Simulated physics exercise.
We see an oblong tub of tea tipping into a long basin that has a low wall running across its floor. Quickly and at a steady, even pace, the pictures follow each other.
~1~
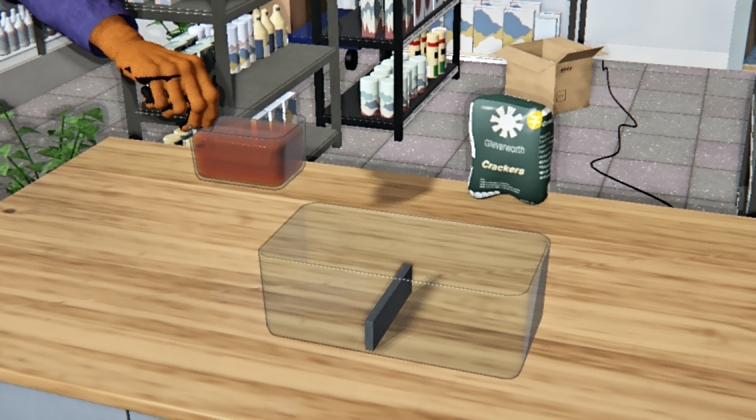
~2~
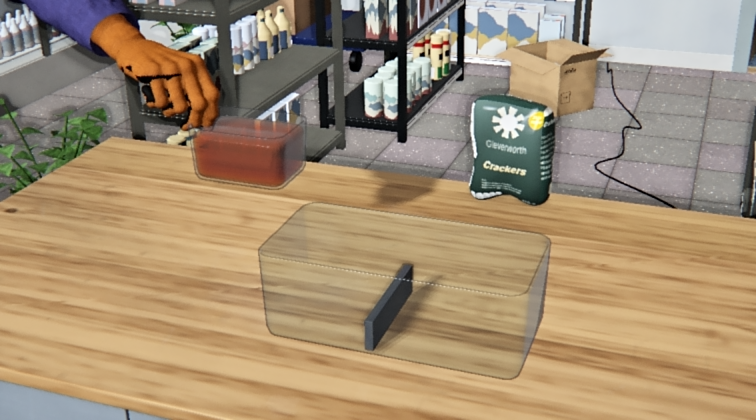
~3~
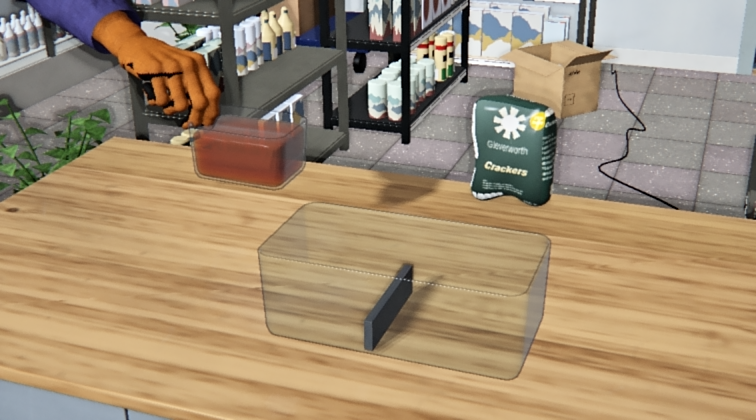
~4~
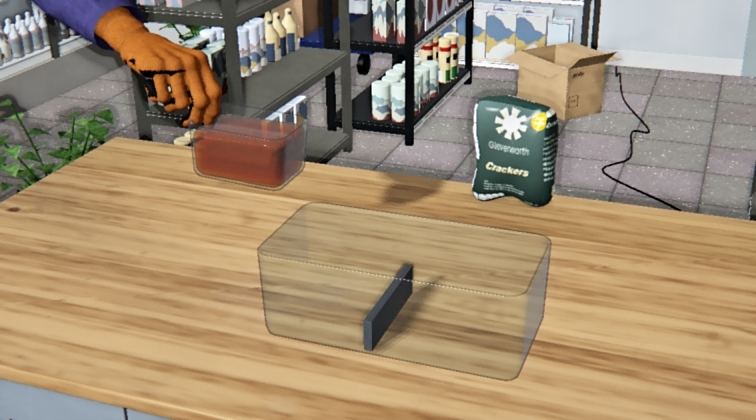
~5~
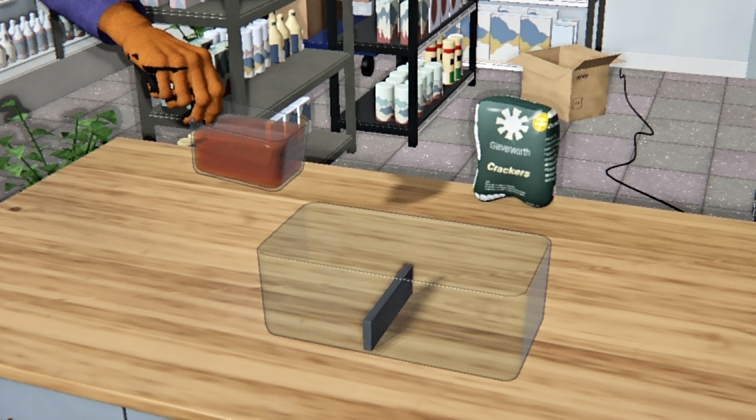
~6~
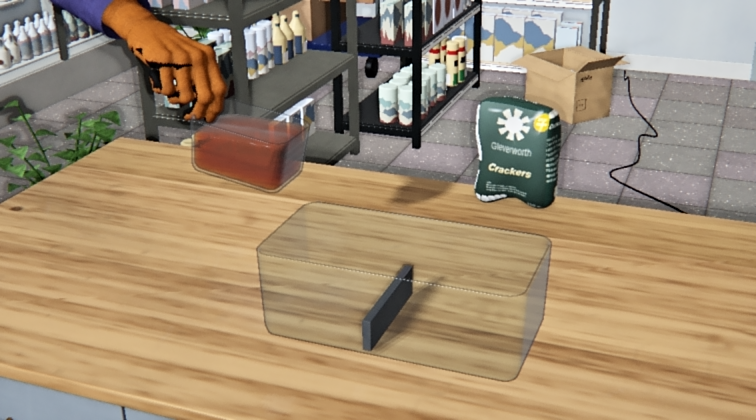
At first, an oblong clear tub of reddish-brown tea sits level beneath an orange-gloved hand, beyond a long, empty see-through basin with a low dark wall across its floor. Then the tub tilts slightly toward the right, its tea shifting a little, while the basin stays still.
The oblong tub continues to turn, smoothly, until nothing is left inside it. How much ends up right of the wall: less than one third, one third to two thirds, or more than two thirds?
Once it settles, the part right of the wall is below a third, I'd say.
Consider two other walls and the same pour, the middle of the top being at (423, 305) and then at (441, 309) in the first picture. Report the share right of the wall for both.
In order, near 5 and 10 in a hundred.
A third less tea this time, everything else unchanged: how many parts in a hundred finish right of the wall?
It comes to around 5 percent.
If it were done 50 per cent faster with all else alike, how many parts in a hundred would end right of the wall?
Result: Roughly 5 %.
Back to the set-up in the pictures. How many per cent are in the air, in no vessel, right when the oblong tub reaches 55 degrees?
About 25 per cent.
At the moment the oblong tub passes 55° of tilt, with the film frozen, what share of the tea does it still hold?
Near 60 percent is still in there.
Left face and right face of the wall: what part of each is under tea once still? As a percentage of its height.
On the left 60 %, on the right 0 %.
A moment on, the oblong tub is tipped part way and 59 per cent is still to pour, 17 is left of the wall and 0 right of it.
Next, the oblong tub is tipped on its side and 14 per cent is still to pour, 78 is left of the wall and 2 right of it.
Then the oblong tub is tipped on its side and 2 per cent is still to pour, 94 is left of the wall and 3 right of it.
Later the oblong tub is tipped on its side and 0 per cent is still to pour, 95 is left of the wall and 3 right of it.
In the end 95 per cent lies left of the wall, 3 right of it and 2 outside.
